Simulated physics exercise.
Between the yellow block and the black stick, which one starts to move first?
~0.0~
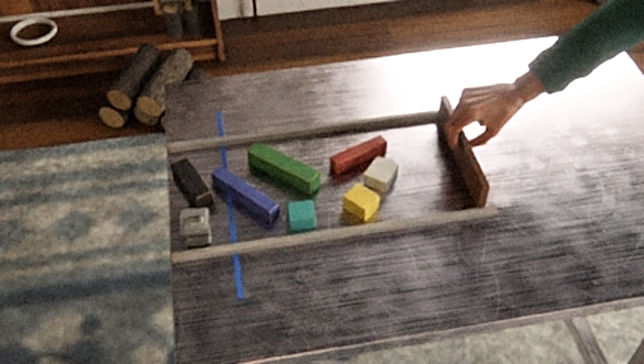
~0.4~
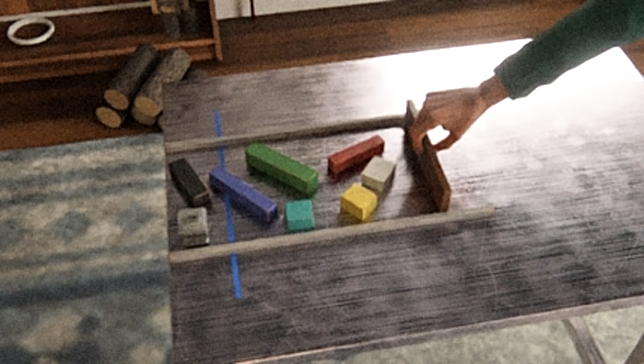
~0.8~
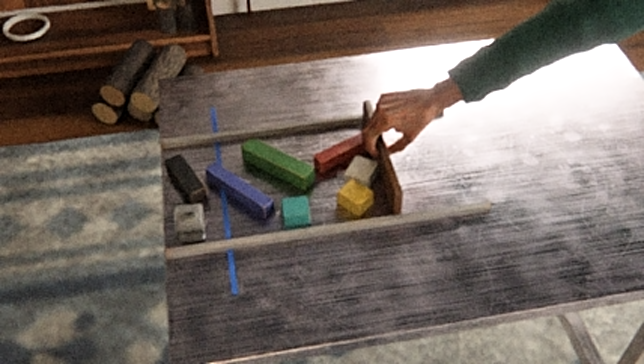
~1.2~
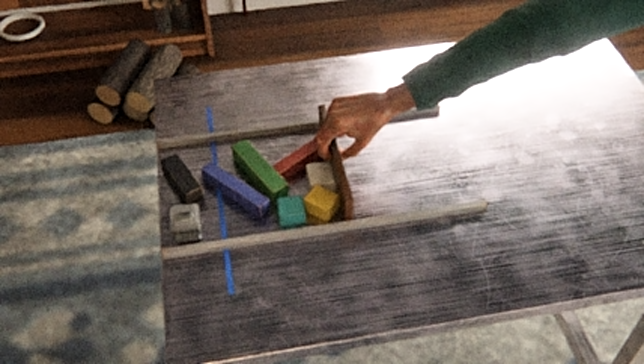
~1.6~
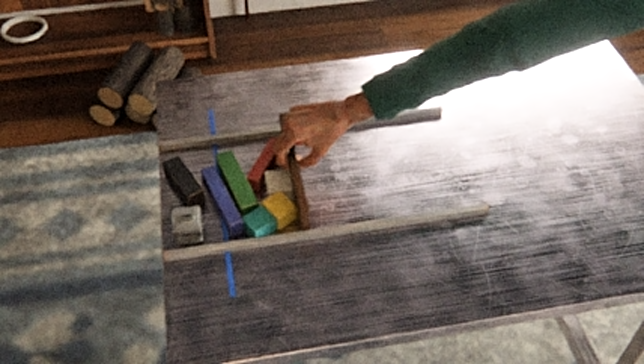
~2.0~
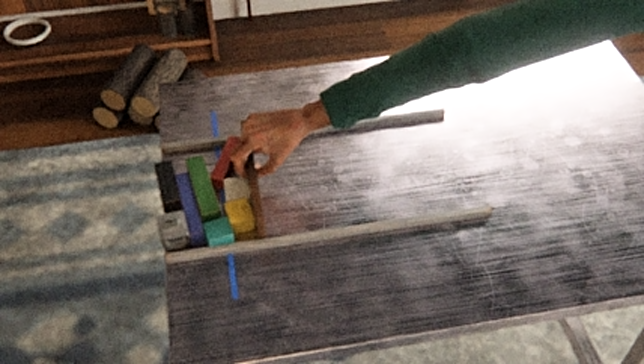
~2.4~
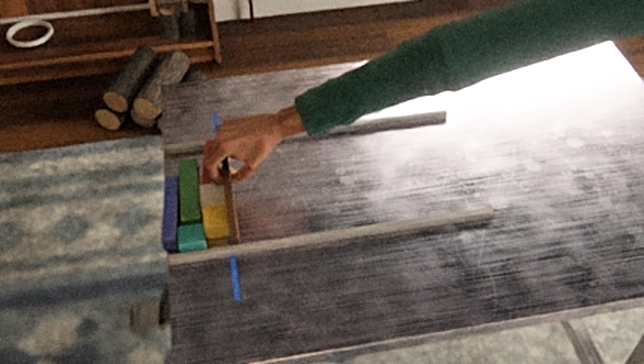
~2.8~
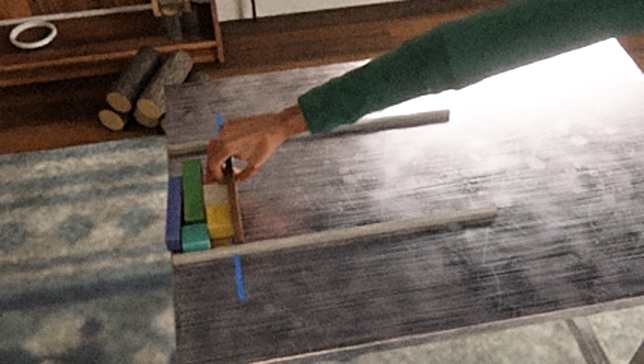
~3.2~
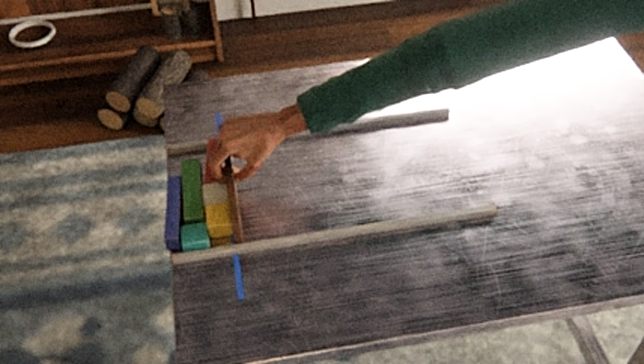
The yellow block starts to move first, as the board pushes it left. The black stick shifts only later, once the blocks have bunched up close to the table's edge.
